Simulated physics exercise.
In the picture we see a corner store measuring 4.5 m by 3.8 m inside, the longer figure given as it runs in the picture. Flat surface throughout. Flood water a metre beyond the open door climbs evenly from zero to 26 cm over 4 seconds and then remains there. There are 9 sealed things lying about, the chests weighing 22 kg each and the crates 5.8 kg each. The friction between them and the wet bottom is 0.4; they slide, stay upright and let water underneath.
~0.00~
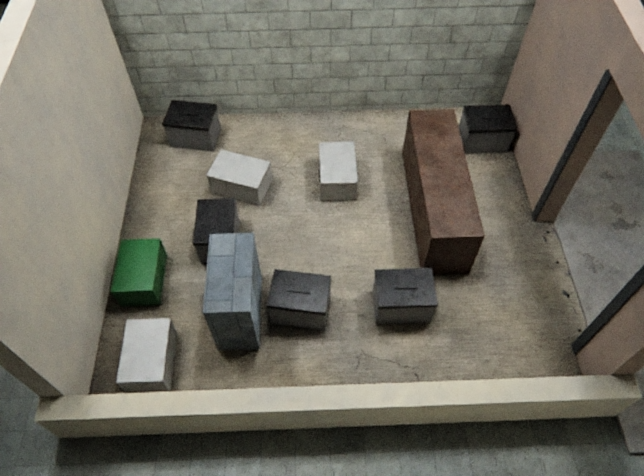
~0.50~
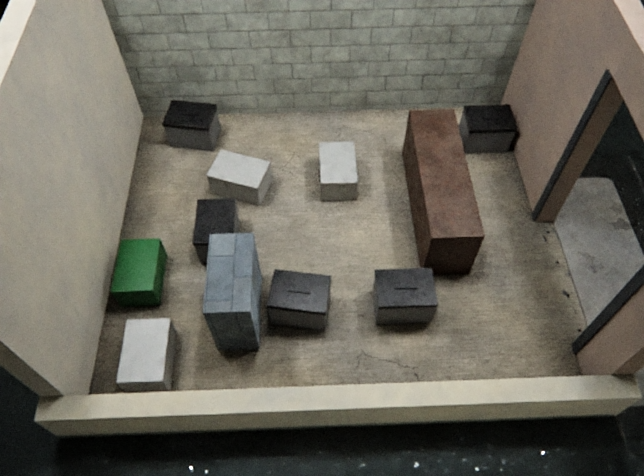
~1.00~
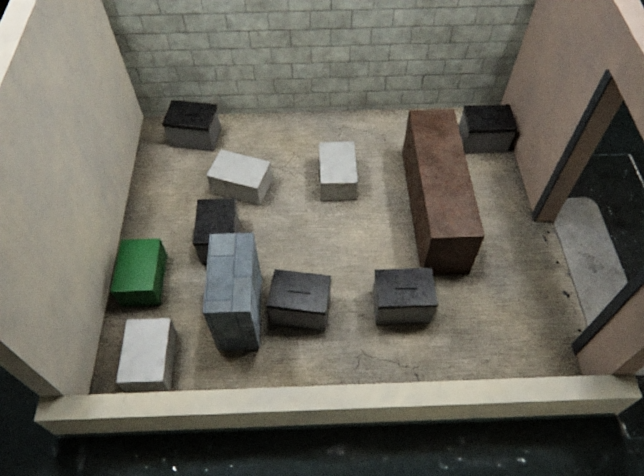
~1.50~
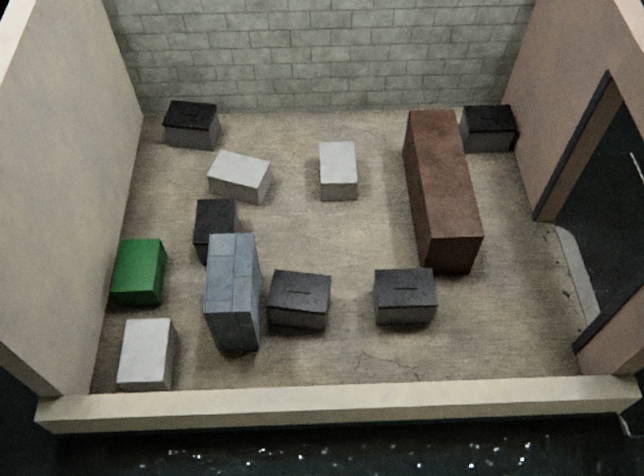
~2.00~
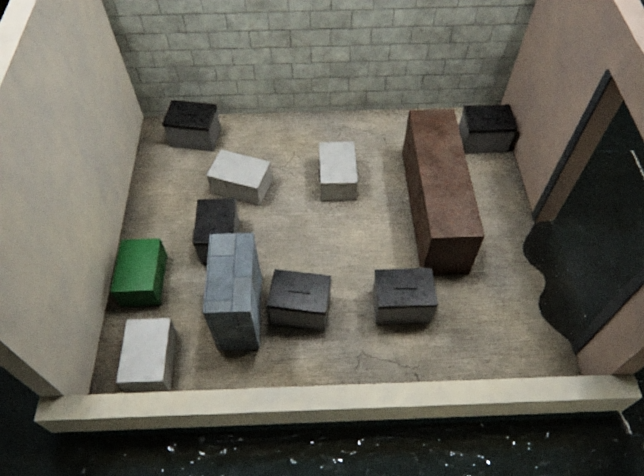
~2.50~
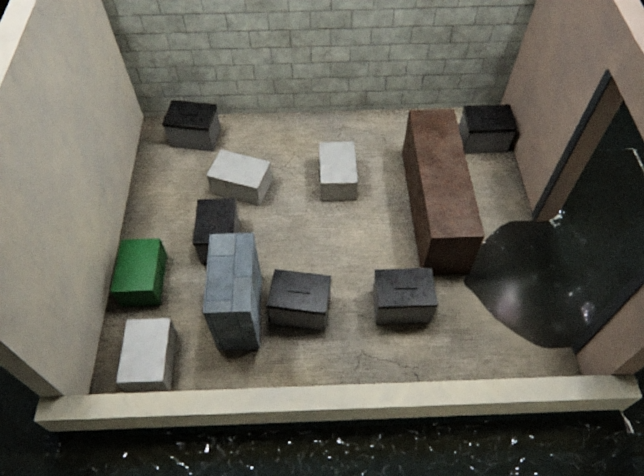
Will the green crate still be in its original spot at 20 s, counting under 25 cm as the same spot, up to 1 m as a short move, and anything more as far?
No, far off.
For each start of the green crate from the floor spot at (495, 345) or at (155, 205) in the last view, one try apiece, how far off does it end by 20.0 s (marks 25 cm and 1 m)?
The first start leaves it well away, the second leaves it well away.
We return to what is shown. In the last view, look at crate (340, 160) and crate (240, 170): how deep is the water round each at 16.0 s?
I'd put it at 19 cm and 17 cm respectively.
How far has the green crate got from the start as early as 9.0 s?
Close to 120 cm.
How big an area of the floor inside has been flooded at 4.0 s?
At that time the wet patch spans about 4.5 m2.
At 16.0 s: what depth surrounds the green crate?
20 cm or so.
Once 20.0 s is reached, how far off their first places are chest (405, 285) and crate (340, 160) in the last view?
60 cm, 200 cm.
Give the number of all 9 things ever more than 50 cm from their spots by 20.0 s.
I count 9.
After 4.0 s the green crate is near (136, 264), 0.0 m from its start, aground; 0 afloat.
After 9.0 s the green crate is near (170, 171), 1.2 m from its start, afloat; 6 afloat.
After 16.0 s the green crate is near (308, 148), 2.2 m from its start, afloat; 9 afloat.
After 20.0 s the green crate is near (310, 124), 2.4 m from its start, afloat; 9 afloat.
